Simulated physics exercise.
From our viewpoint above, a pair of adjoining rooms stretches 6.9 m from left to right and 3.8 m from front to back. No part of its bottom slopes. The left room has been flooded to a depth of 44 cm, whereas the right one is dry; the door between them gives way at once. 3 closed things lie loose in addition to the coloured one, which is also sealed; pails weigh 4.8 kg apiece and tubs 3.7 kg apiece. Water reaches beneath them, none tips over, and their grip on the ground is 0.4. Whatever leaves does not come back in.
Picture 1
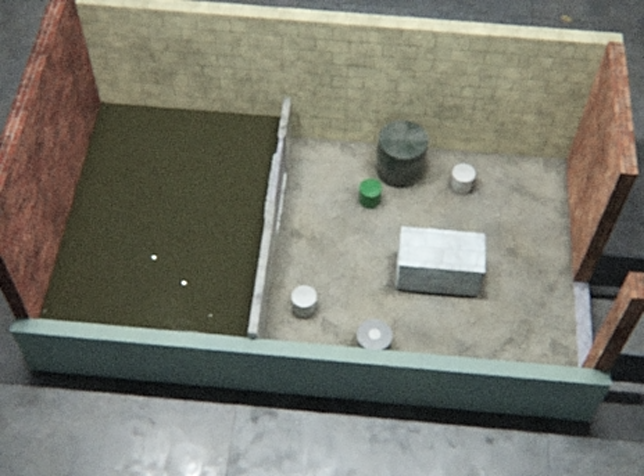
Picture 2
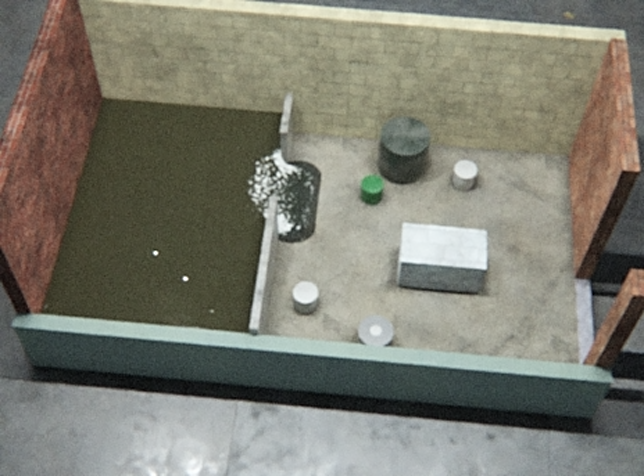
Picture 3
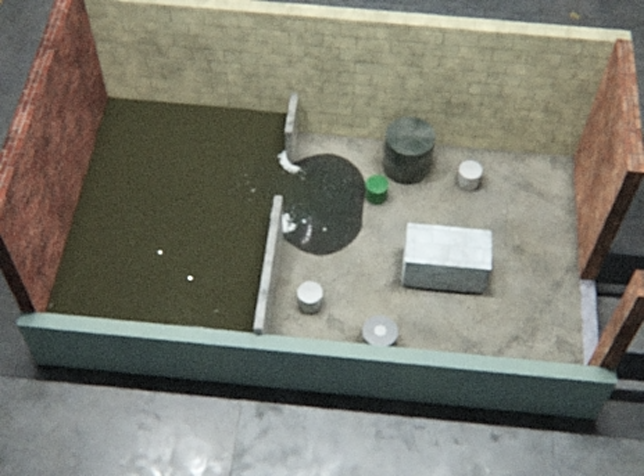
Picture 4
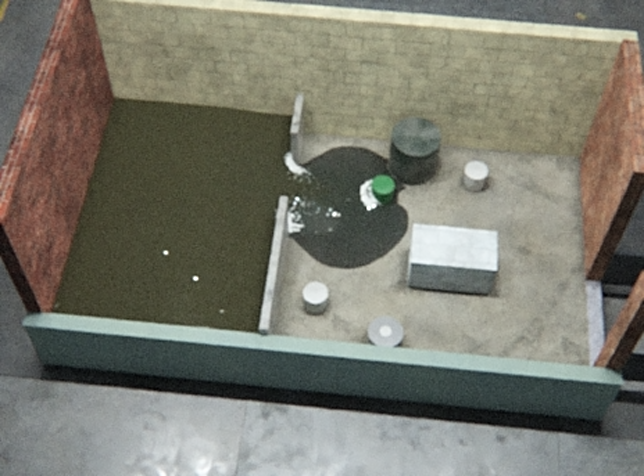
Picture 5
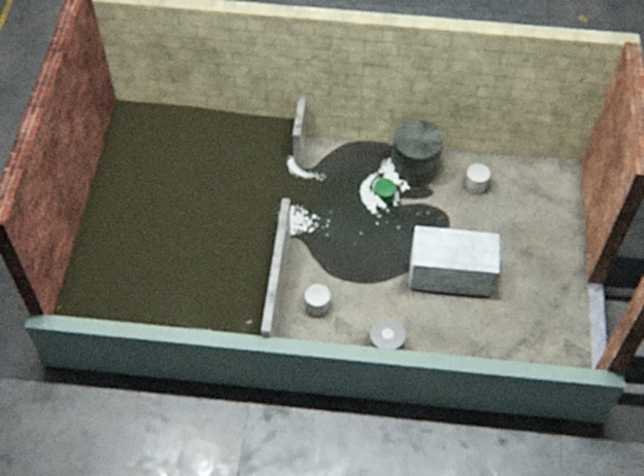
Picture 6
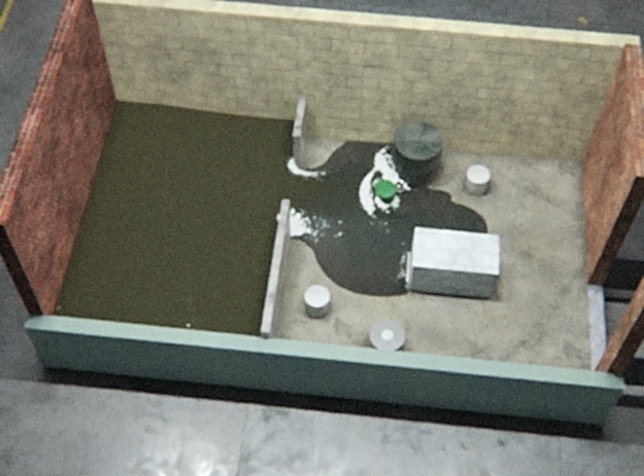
Dark water burst through a gap in the dividing wall from the flooded left room, spread rightward across the dry floor, and foamed around the green pail, then reached the pale box; the pail stayed put.
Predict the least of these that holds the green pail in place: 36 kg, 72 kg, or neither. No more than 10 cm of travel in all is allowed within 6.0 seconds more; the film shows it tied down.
It passes only with the greater figure.
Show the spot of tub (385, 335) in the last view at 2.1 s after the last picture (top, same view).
It ends up close to (359, 341).
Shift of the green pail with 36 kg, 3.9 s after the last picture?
100 cm.
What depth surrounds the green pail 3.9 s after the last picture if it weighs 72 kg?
Something like 14 centimetres.
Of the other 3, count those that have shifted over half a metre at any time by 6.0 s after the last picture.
Tally: 3.
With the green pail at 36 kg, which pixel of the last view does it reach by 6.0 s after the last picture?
Roughly at pixel (455, 211).
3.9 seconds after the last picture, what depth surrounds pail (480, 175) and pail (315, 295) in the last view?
First roughly 8 cm, second roughly 4 cm.
Then, 0.4 s after the last picture the green pail would be 12 cm from its start with 36 kg and 0 cm from its start with 72 kg; 15 cm of water round it then.
Then, 2.1 s after the last picture the green pail would be 83 cm from its start with 36 kg and 0 cm from its start with 72 kg; 19 cm of water round it then.
Then, 3.9 s after the last picture the green pail would be 103 cm from its start with 36 kg and 0 cm from its start with 72 kg; 14 cm of water round it then.
Then, 6.0 s after the last picture the green pail would be 103 cm from its start with 36 kg and 0 cm from its start with 72 kg; 20 cm of water round it then.
